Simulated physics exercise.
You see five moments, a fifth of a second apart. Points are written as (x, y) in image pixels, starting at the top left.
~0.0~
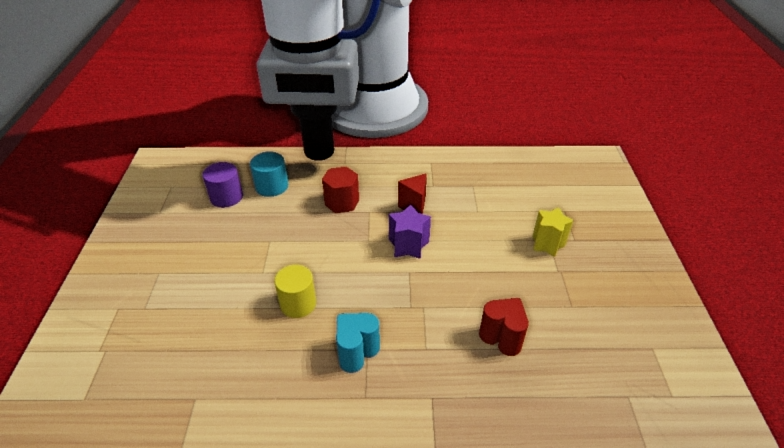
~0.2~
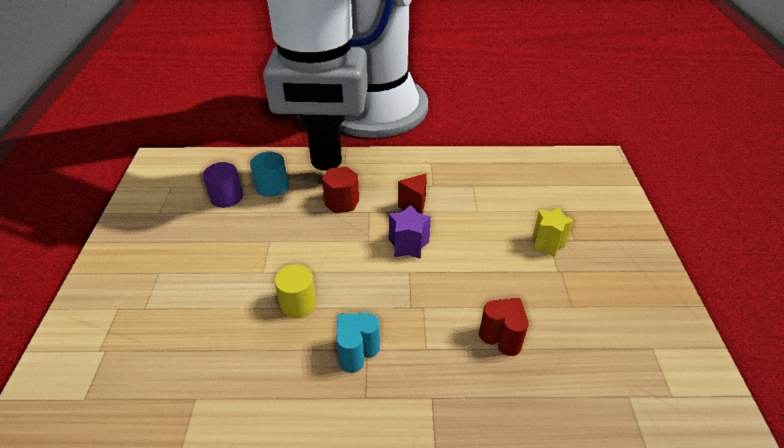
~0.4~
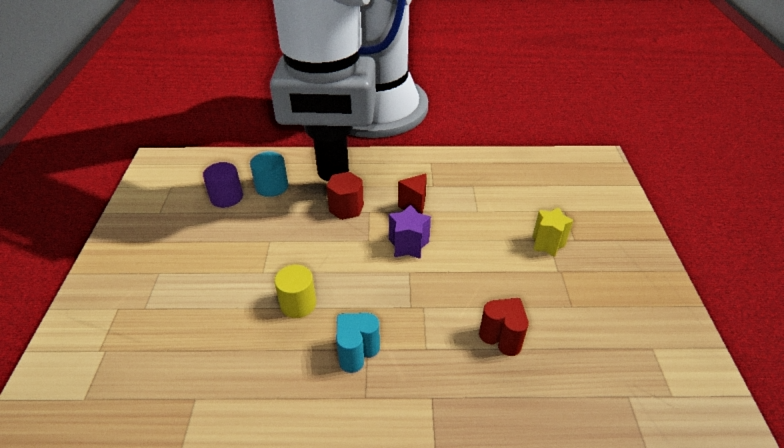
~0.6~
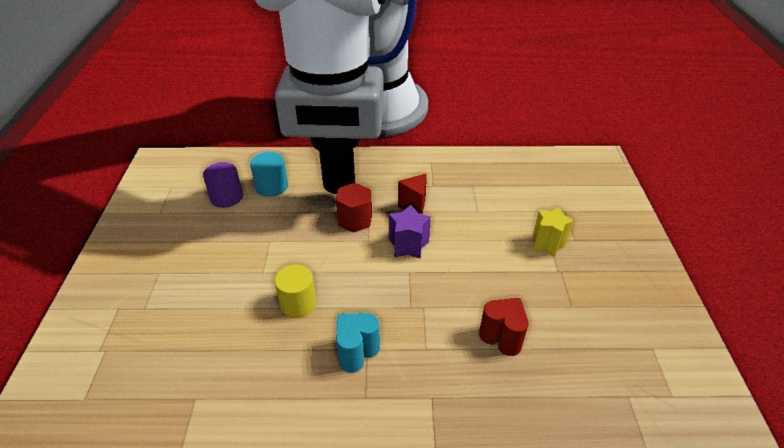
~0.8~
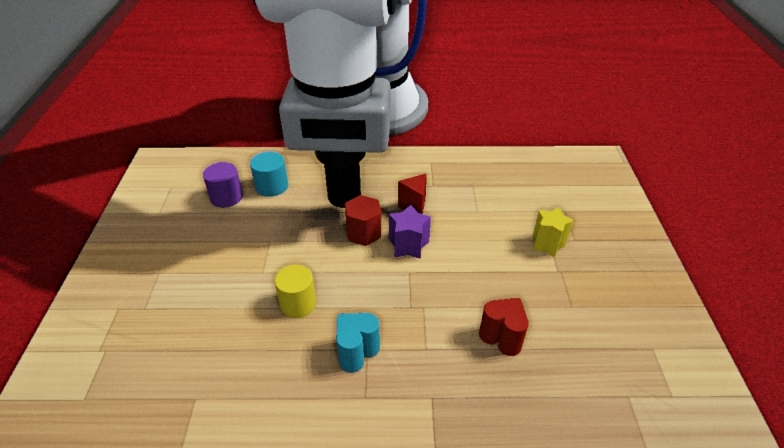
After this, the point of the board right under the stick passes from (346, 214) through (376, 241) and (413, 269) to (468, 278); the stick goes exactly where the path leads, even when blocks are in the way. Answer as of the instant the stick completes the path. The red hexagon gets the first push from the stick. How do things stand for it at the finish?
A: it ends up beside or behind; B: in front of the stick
Letter A.
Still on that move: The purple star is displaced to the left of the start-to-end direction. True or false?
True.
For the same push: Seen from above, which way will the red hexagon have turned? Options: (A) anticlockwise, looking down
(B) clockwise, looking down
The answer is B.
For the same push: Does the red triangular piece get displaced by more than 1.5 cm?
I'd say no.
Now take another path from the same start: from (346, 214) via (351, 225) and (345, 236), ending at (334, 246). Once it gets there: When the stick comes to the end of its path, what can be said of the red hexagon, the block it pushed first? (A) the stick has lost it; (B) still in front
That would be A.
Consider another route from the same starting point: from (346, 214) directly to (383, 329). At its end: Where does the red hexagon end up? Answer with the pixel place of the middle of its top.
Top centre: (410, 264).
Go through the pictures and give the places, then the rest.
The first picture shows stick tip (320, 153); block tops, red hexagon (340, 177); purple star (409, 220); red triangular piece (416, 183).
The second picture shows stick (327, 163); blocks unchanged.
The third picture shows stick (333, 173); red hexagon (345, 182).
The fourth picture shows stick (339, 185); red hexagon (354, 194).
The fifth picture shows stick (345, 198); red hexagon (363, 207); purple star (409, 220); red triangular piece (416, 183).
What follows on the original path. One third of the way, stick (377, 226); red hexagon (394, 239), turned 15° clockwise; purple star (422, 223), turned 25° anticlockwise.
Two thirds of the way, stick (415, 253); red hexagon (428, 272), turned 35° clockwise; purple star (442, 229), turned 95° anticlockwise.
At the end, stick (470, 262); red hexagon (442, 280), turned 75° clockwise; purple star (466, 227), turned 150° anticlockwise; red triangular piece in place.
